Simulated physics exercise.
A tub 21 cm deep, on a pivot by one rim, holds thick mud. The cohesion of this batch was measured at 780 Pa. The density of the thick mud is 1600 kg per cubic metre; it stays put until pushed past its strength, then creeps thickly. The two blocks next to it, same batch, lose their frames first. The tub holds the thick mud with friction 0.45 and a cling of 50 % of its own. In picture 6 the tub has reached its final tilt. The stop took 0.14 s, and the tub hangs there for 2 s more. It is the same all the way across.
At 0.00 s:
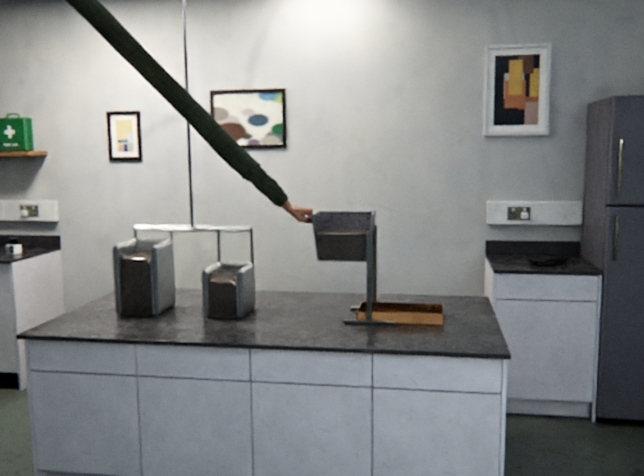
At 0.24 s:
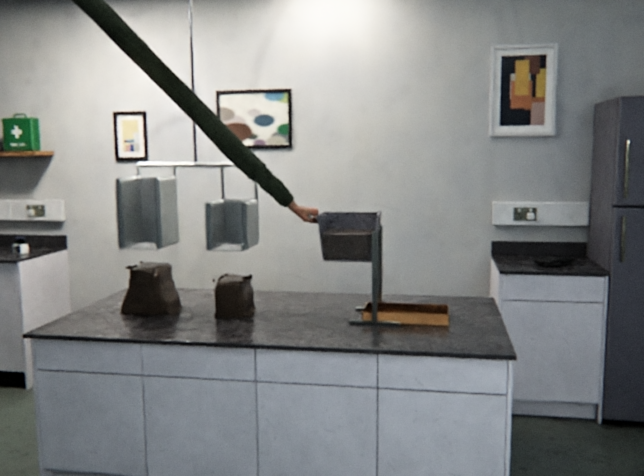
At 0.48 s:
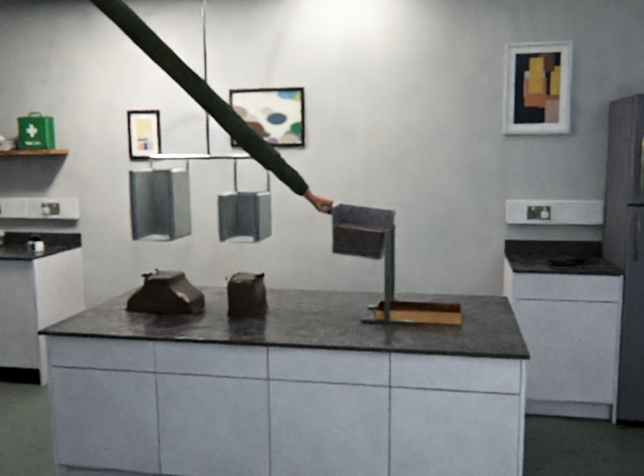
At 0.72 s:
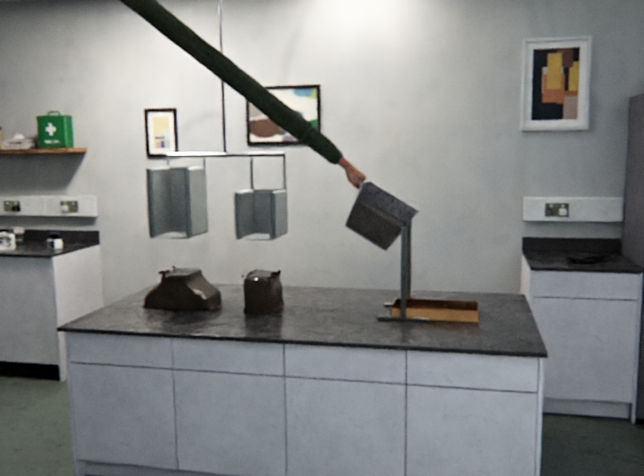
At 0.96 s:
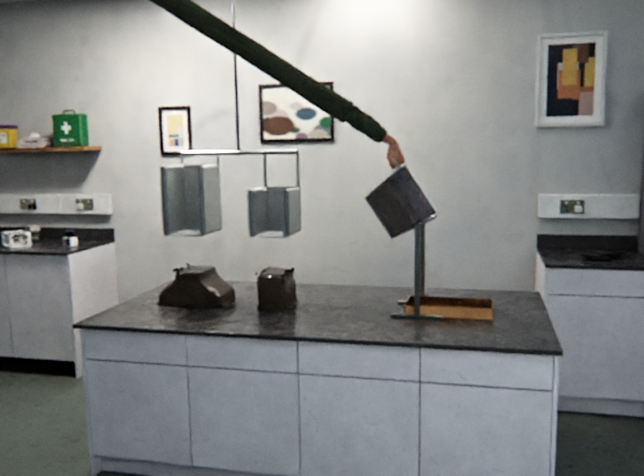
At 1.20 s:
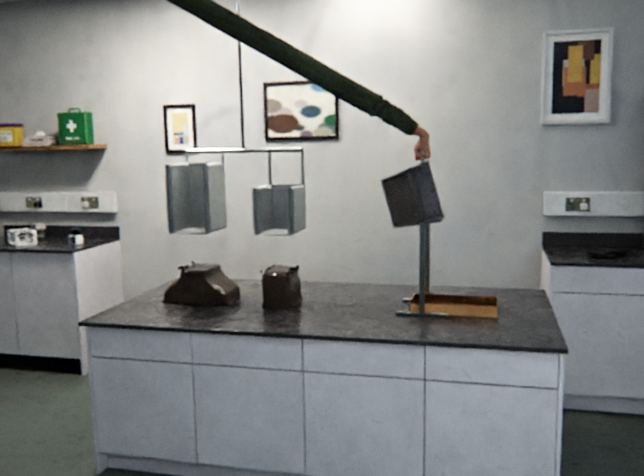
A hand tilting a grey tub on a stand after metal moulds lift off two dark mud blocks, the left one slumping.
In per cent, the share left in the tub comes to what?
The share left in the tub is near 100 %.
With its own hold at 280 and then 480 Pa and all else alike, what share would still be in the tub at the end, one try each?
In that order: 65 %, 95 %.
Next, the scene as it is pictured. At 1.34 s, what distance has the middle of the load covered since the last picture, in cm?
Some 0 cm.
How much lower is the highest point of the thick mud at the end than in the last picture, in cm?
About 1 cm.
After 1.34 s, the tub is at 75 degrees and holds 100 %.
After 1.51 s, the tub is at 75 degrees and holds 100 %.
After 1.68 s, the tub is at 75 degrees and holds 100 %.
After 1.85 s, the tub is at 75 degrees and holds 100 %.
After 3.20 s, at the end, the tub is at 75 degrees and holds 100 %.
